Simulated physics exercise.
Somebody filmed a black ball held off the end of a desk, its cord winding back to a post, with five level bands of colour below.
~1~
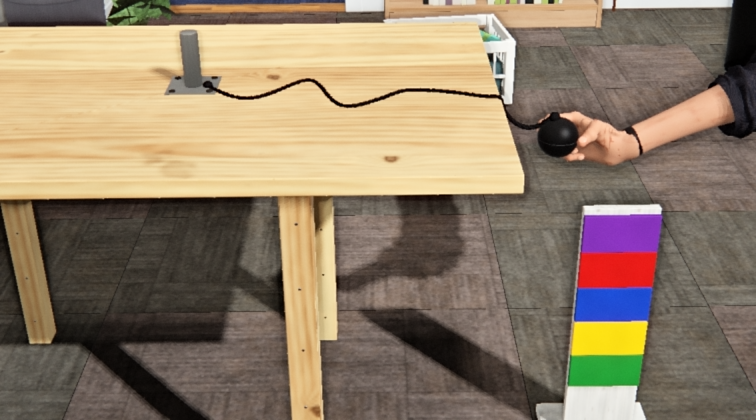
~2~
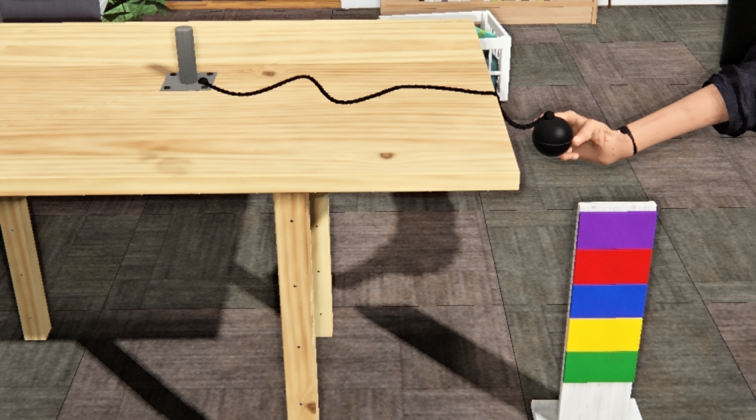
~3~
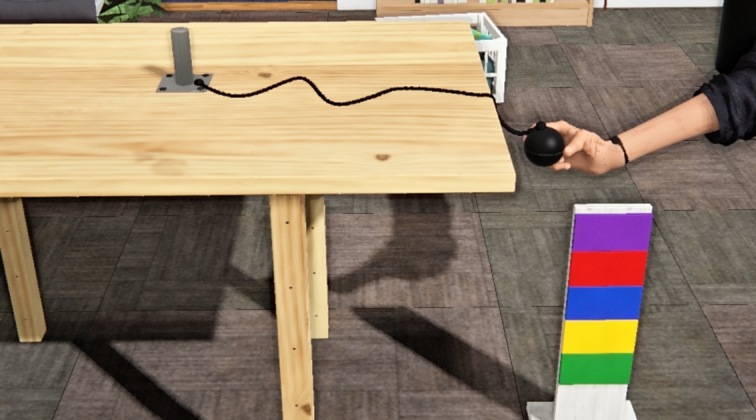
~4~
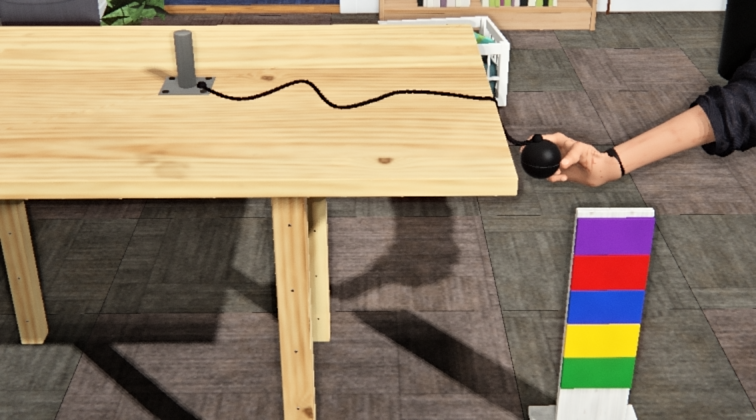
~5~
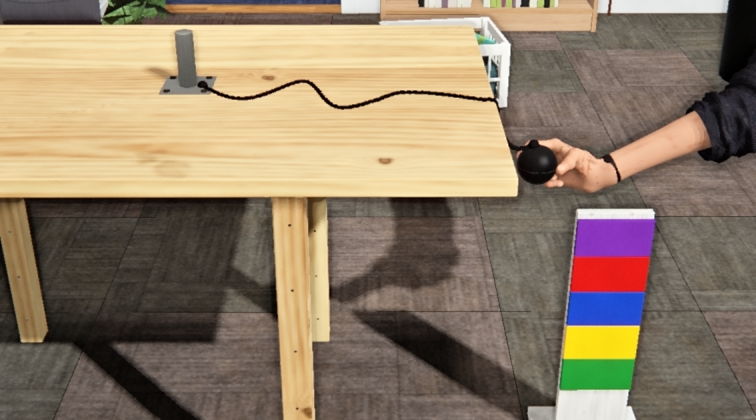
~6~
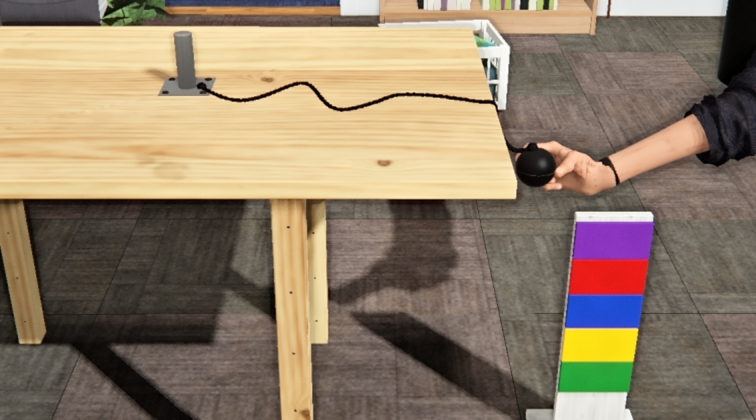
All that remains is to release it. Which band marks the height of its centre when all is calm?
The cord holds its middle at red.
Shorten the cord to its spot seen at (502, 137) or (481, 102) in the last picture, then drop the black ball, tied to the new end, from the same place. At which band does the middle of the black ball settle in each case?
Taking them in turn: Purple; above them all.
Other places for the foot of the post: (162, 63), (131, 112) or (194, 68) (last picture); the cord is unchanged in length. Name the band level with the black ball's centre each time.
Try by try: Purple; purple; red.
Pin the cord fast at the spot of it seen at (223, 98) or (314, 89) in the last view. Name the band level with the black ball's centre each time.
In that order: Red; purple.
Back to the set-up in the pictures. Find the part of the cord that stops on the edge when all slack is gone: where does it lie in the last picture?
It lies at about (400, 95).
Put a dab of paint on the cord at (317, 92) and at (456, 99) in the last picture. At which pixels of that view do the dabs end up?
At (365, 95), then (495, 157).
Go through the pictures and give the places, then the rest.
In the first frame, black ball (558, 137); purple (622, 235); red (617, 271); blue (613, 306); yellow (609, 340); green (605, 372).
In the second frame, black ball (553, 136); cord through (225, 92) (293, 79) (332, 100) (395, 88) (479, 93).
In the third frame, black ball (544, 147).
In the fourth frame, black ball (541, 159); cord through (223, 96) (292, 84) (331, 105) (394, 94) (478, 98).
In the fifth frame, black ball (537, 164).
In the sixth frame, black ball (536, 167); cord through (223, 98) (292, 86) (330, 107) (394, 96) (477, 102).
A little later, ball near (516, 263); level with red.
Next, ball near (455, 264); level with red.
Later still, ball near (493, 275); level with red.
When it is over, ball near (490, 274); level with red. At red.
